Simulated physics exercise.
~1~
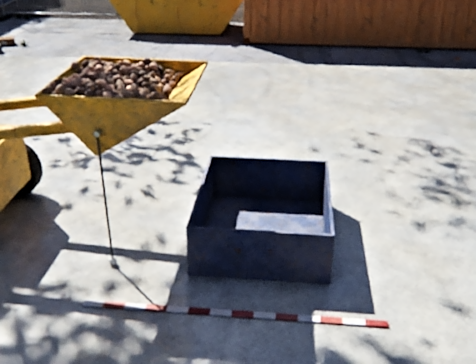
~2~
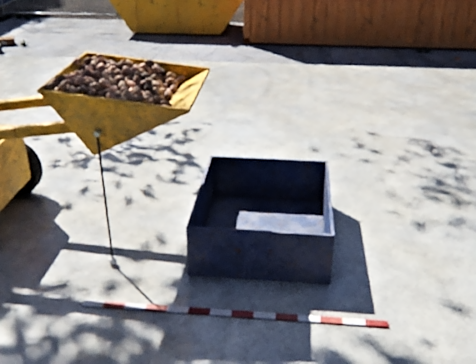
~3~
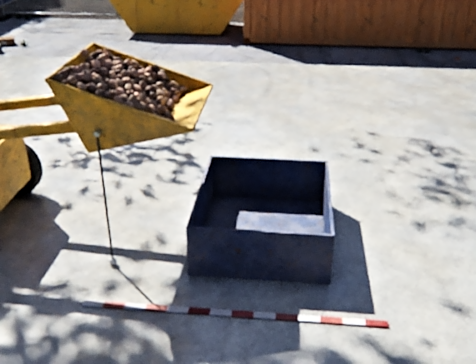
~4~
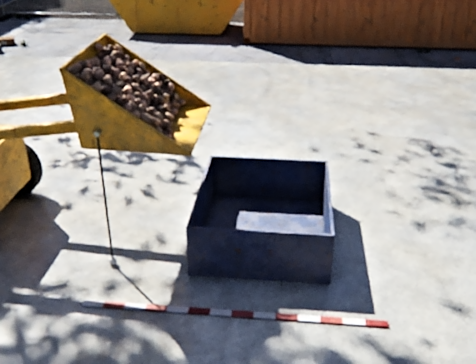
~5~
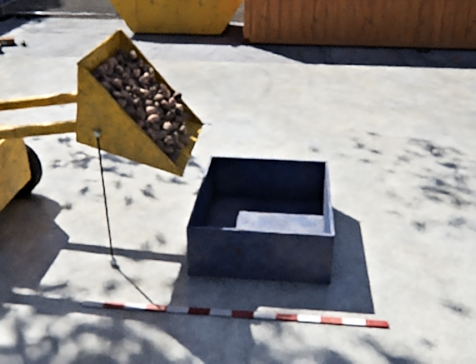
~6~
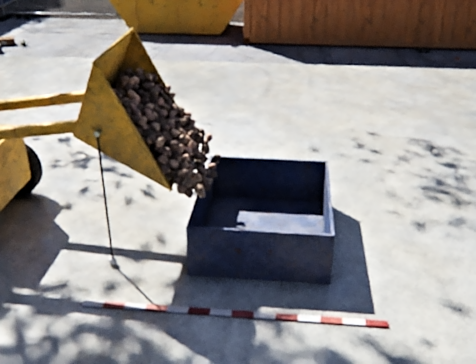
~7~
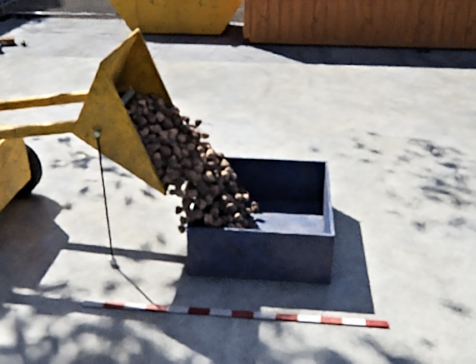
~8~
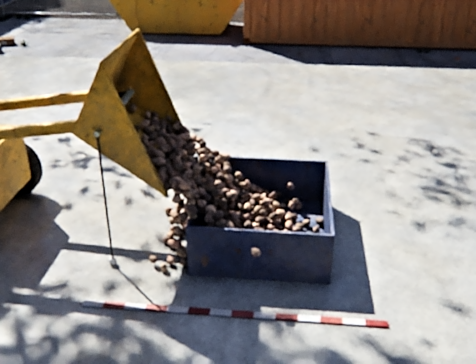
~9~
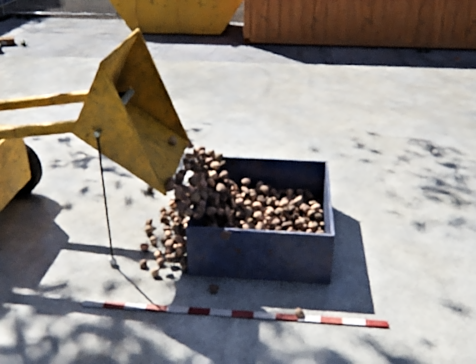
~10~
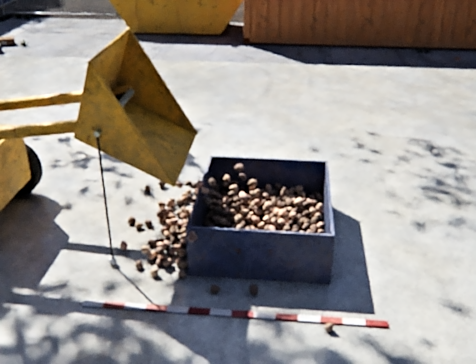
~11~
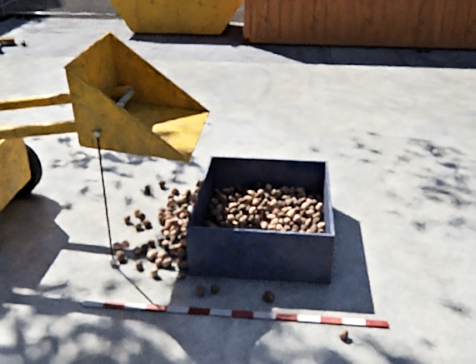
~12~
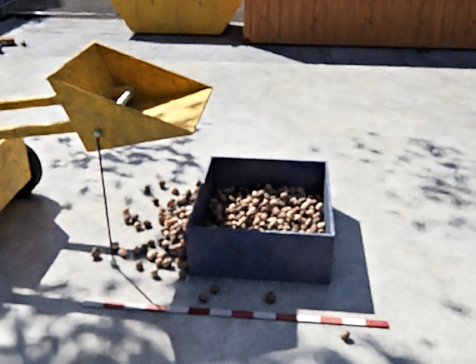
A yellow loader bucket full of round brown stones tipped forward to the right and poured them into a dark open bin, then tilted partway back, empty, leaving most stones in the bin and some scattered on the ground, mainly to its left.
